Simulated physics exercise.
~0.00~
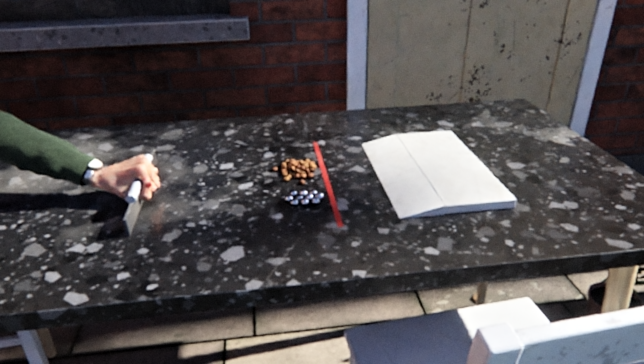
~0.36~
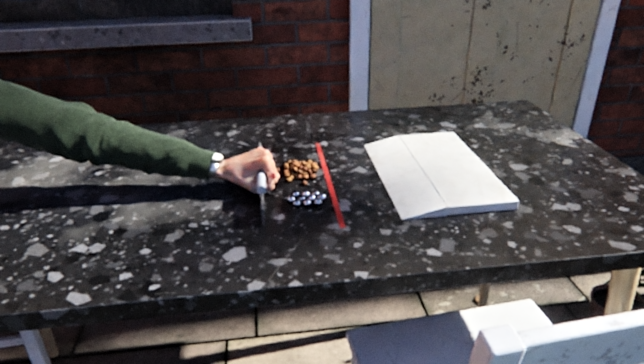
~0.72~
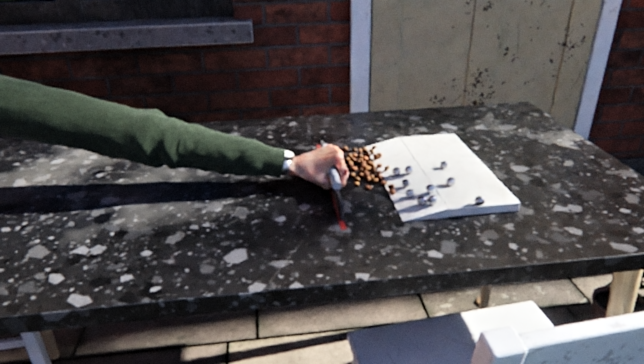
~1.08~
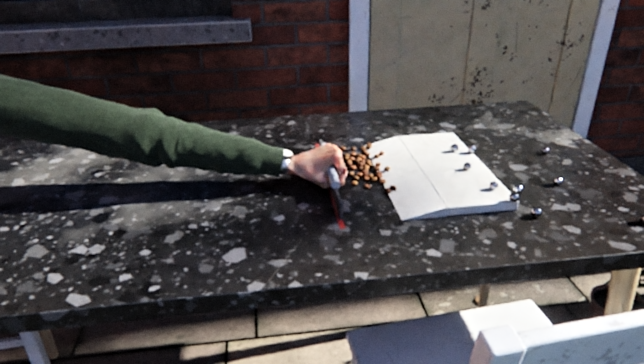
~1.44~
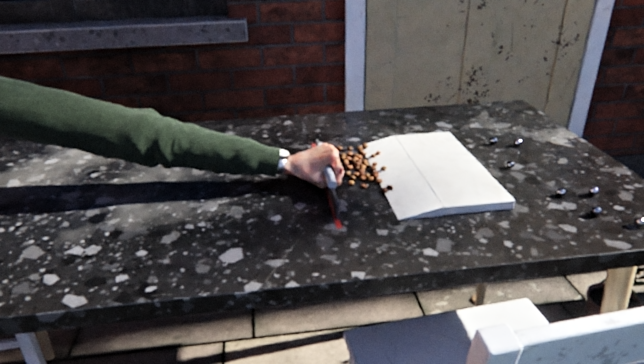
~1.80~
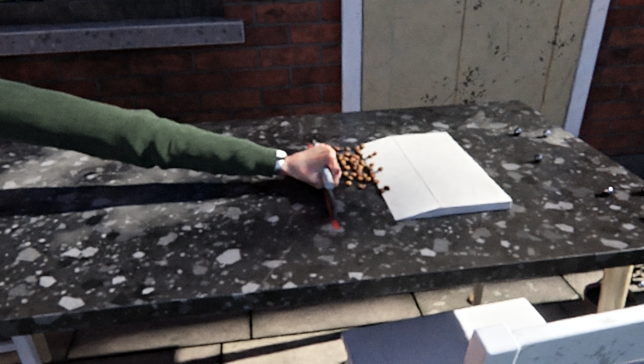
In this clip, a hand slides a scraper right along a dark speckled table, pushing two handfuls of small pieces, and stops at red tape; the shiny ones roll over a low white wedge and beyond, while the brown ones stay bunched around its near edge.
